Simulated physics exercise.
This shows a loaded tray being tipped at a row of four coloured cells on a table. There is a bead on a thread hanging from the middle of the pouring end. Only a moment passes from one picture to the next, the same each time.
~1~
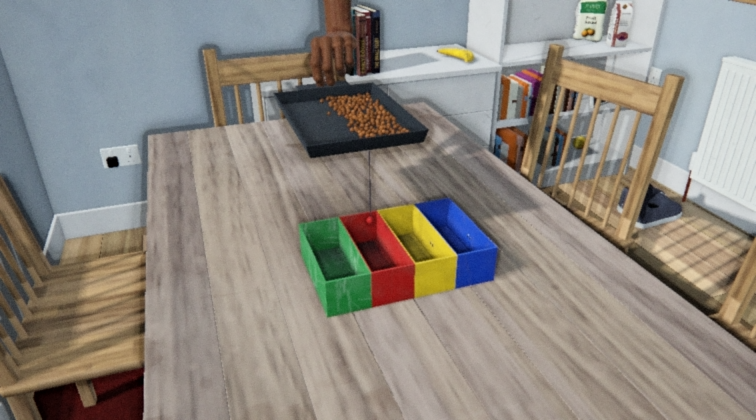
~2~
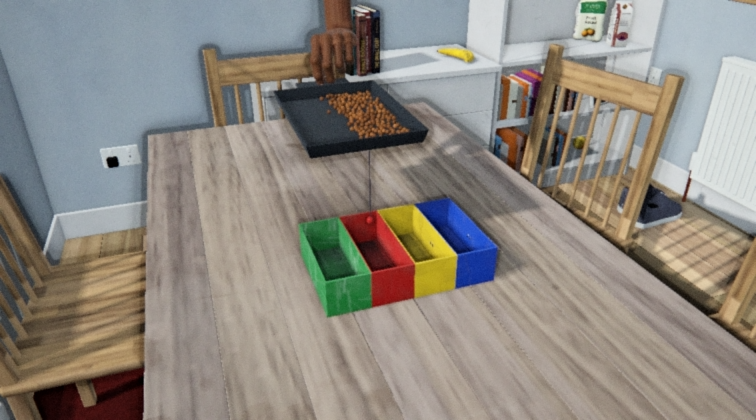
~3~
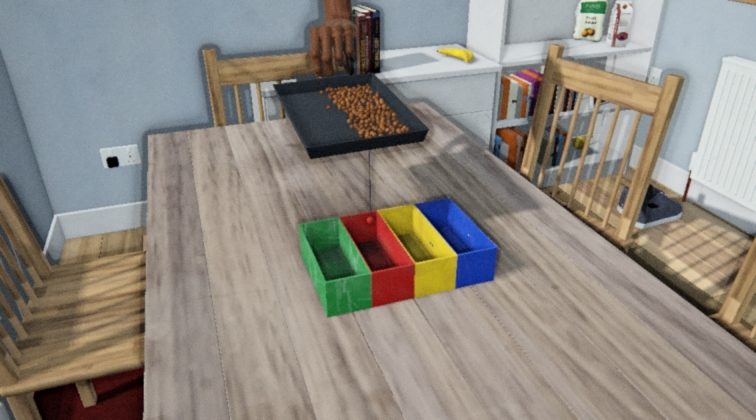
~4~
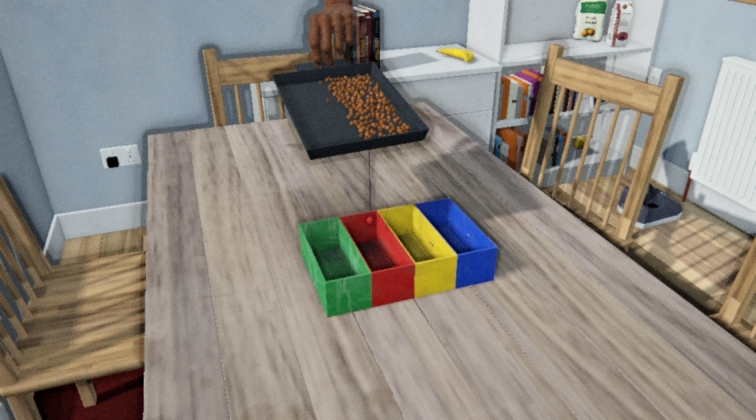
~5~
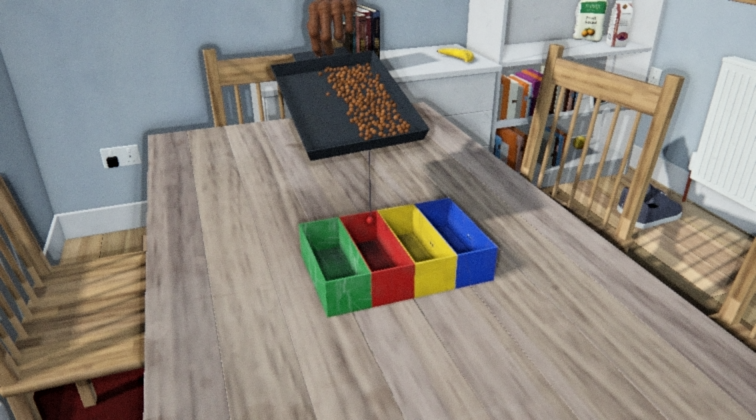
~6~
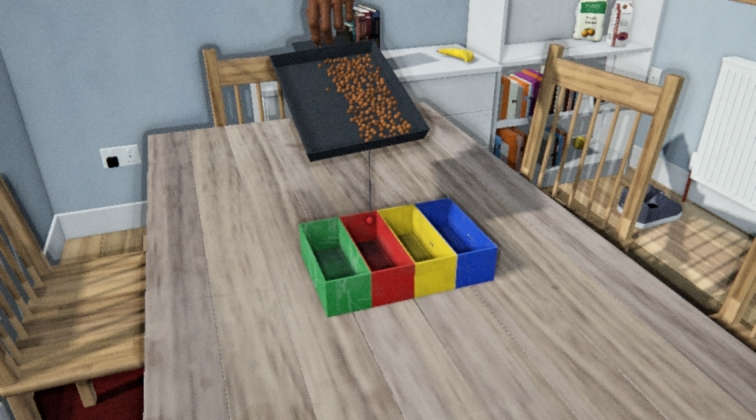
At a wooden dining table, a hand raising the back of a dark tray of cereal balls behind four coloured cells.
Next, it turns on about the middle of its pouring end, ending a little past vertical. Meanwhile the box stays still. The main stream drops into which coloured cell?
It drops into the green cell.
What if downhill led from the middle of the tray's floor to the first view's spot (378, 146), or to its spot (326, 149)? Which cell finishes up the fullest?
So the first one goes to the yellow one and the second to green.
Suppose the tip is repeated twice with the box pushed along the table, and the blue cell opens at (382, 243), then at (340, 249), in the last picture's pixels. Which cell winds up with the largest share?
Attempt 1 - the cell in yellow; attempt 2 - the blue one.
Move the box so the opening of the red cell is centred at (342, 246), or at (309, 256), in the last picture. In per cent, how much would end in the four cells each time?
First case: Some 100 %; second case: Some 100 %.
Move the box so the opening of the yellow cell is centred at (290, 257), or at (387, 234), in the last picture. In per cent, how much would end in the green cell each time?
I'd say about 0 percent, followed by about 30 percent.
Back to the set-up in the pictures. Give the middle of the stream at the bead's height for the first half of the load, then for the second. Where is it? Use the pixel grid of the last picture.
About (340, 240), and after that about (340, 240).
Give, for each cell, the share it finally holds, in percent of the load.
Approximate shares in per cent - green cell 60, red cell 30, yellow cell 0, blue cell 0.
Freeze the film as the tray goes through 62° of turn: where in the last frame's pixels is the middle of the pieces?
Its middle sits at about pixel (353, 149).
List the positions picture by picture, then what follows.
The first frame shows corners of the pouring end near (310, 144) and (423, 129), level; middle of the load near (363, 115), cereal balls; bead on its thread near (370, 220); green cell near (349, 292); red cell near (393, 282); yellow cell near (435, 273); blue cell near (476, 265).
The second frame shows corners of the pouring end near (310, 144) and (424, 129), level; middle of the load near (363, 114).
The third frame shows corners of the pouring end near (310, 145) and (424, 128), tipped barely, lowest at the left corner; middle of the load near (363, 109).
The fourth frame shows corners of the pouring end near (310, 147) and (424, 128), tipped a little, lowest at the left corner; middle of the load near (363, 103).
The fifth frame shows corners of the pouring end near (310, 149) and (424, 128), tipped a little, lowest at the left corner; middle of the load near (363, 98).
The sixth frame shows corners of the pouring end near (310, 150) and (425, 127), tipped clearly, lowest at the left corner; middle of the load near (363, 93), near half on the move; green cell near (349, 292); red cell near (393, 282); yellow cell near (435, 273); blue cell near (476, 265).
Shortly afterwards, tray tipped steeply; the bulk on the tray; only a few in the green cell; a little falling or outside the box.
Next, tray tipped right over; near a quarter on the tray; near a quarter in the green cell; a little in the red cell; near half falling or outside the box.
Some moments later, tray tipped past a quarter turn; near half in the green cell; near a third in the red cell; only a few in the yellow cell; a little falling or outside the box.
In the end, tray tipped past a quarter turn; near half in the green cell; near a third in the red cell; only a few in the yellow cell; none at all in the blue cell; a little outside the box.
